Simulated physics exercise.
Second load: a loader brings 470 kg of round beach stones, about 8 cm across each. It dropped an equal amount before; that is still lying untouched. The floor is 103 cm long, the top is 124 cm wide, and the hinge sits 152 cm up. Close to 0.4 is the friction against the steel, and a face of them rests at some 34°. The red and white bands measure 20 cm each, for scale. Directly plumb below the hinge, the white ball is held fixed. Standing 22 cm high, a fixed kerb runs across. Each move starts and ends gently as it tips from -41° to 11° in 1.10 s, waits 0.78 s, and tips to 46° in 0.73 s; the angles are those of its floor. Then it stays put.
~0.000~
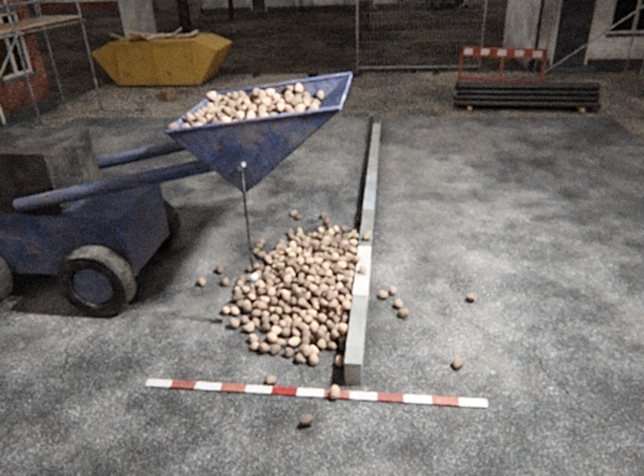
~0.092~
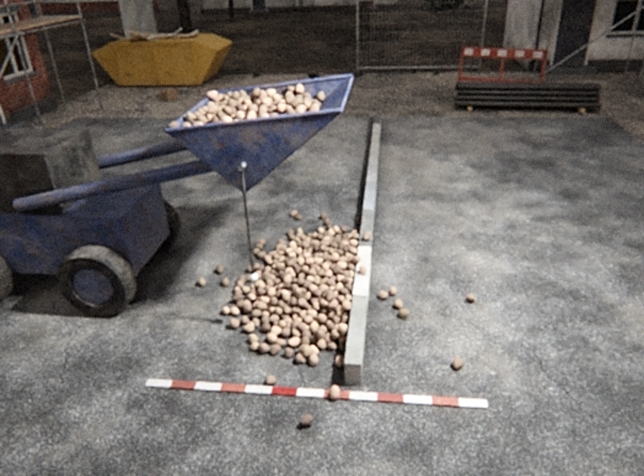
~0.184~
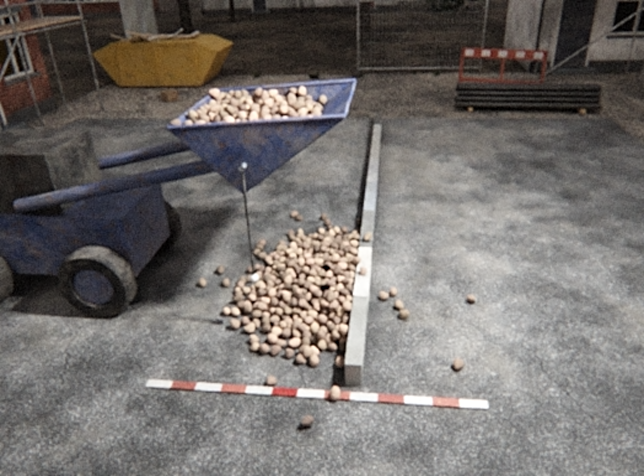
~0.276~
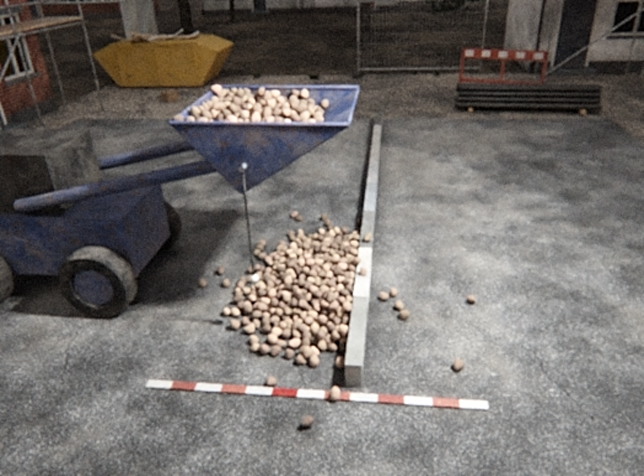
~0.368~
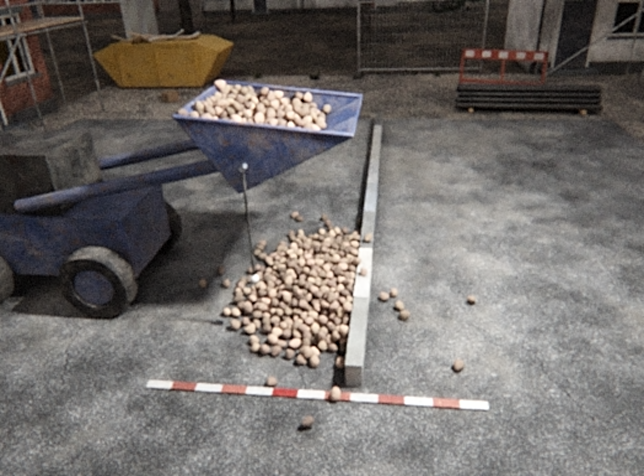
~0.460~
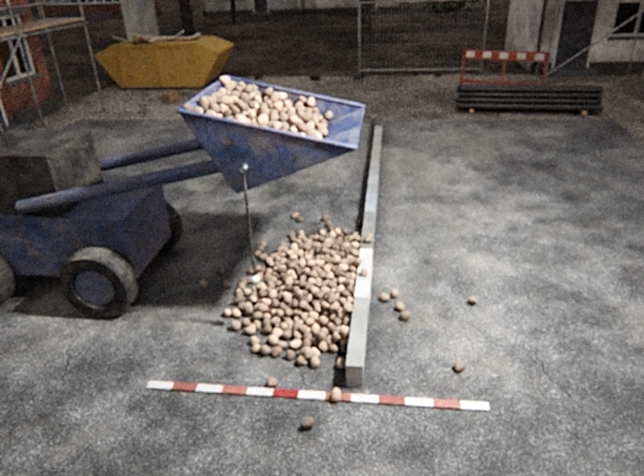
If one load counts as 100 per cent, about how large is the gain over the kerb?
Around 73 per cent.
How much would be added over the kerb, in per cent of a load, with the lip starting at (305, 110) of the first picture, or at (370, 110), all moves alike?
Case one about 40 %, case two about 95 %.
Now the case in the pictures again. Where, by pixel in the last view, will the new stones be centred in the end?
I'd say close to (396, 281).
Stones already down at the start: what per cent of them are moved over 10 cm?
Roughly 0 % of them.
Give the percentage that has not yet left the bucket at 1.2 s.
Roughly 100 per cent remains inside.
After 0.8 s the floor is at 3°; in per cent of one load, 100 in the bucket, 99 on this side of the kerb, 1 over the kerb; the foremost stones are at (404, 296).
After 1.2 s the floor is at 11°; in per cent of one load, 100 in the bucket, 99 on this side of the kerb, 1 over the kerb; the foremost stones are at (404, 296).
After 3.1 s the floor is at 46°; in per cent of one load, 0 in the bucket, 135 on this side of the kerb, 65 over the kerb; the foremost stones are at (532, 277).
After 5.8 s the floor is at 46°; in per cent of one load, 0 in the bucket, 126 on this side of the kerb, 74 over the kerb; the foremost stones are at (537, 265). Net gain over the kerb, 73.
